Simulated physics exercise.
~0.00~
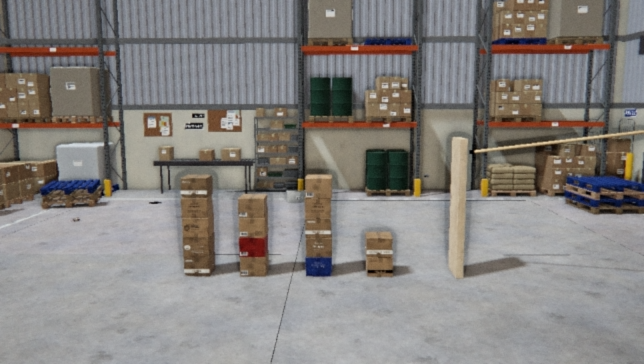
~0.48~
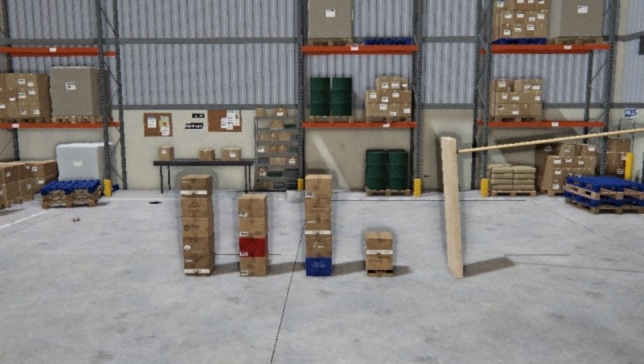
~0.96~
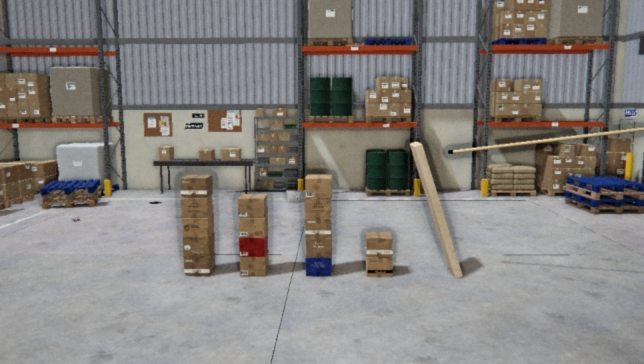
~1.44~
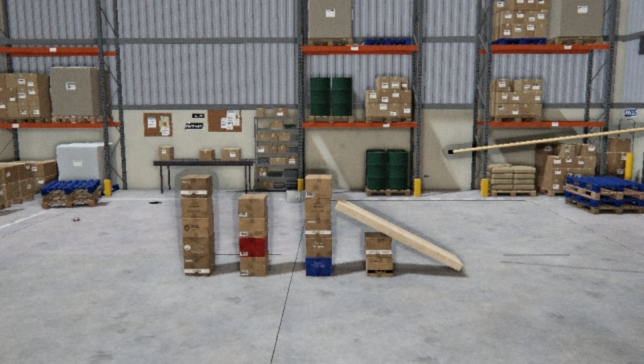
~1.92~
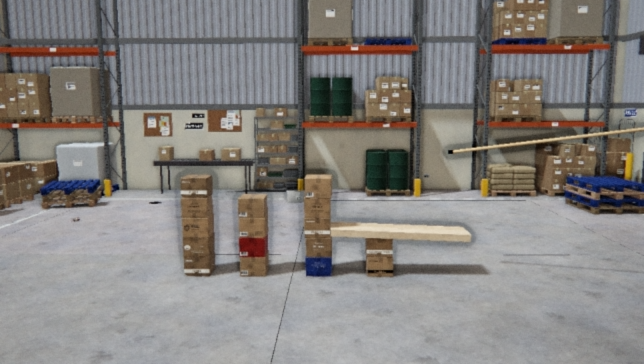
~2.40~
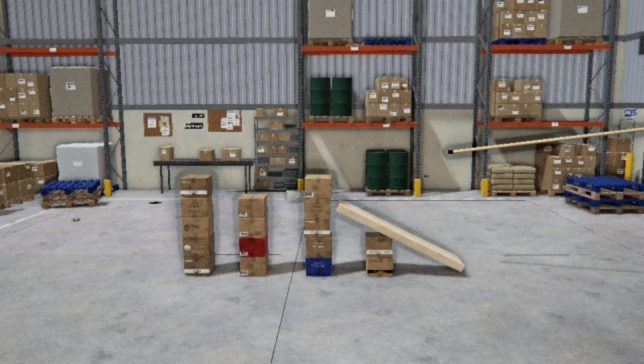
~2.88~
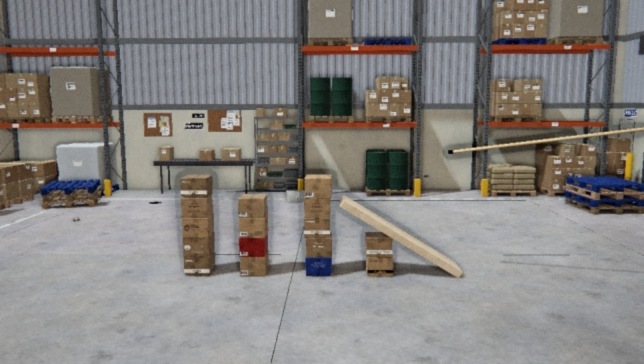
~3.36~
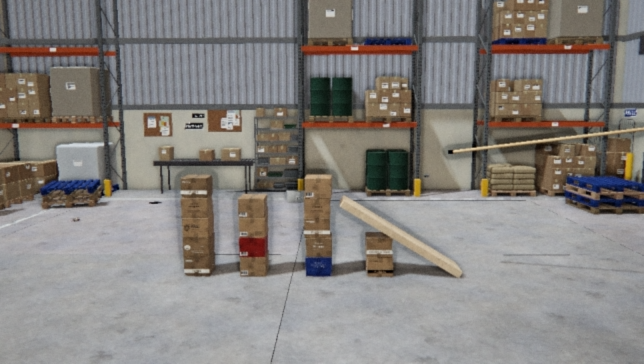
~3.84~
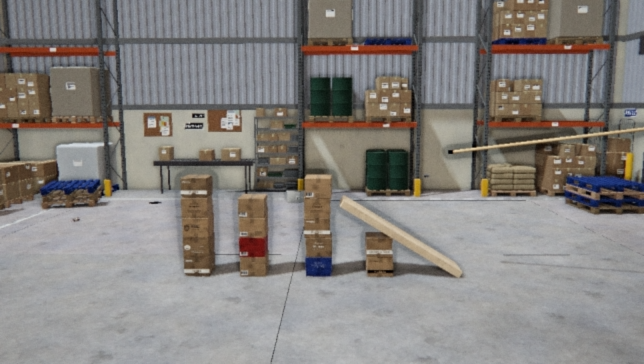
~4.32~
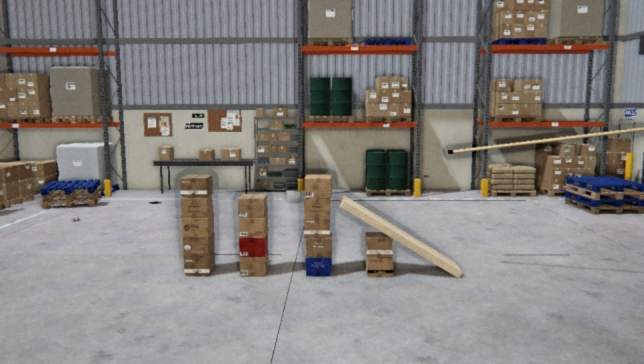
In the video, a pole nudges an upright pale board leftward in a warehouse, and the board tips onto the shortest of four carton stacks, rocks level and back, then settles leaning across it with its lower end on the floor, all stacks still standing.
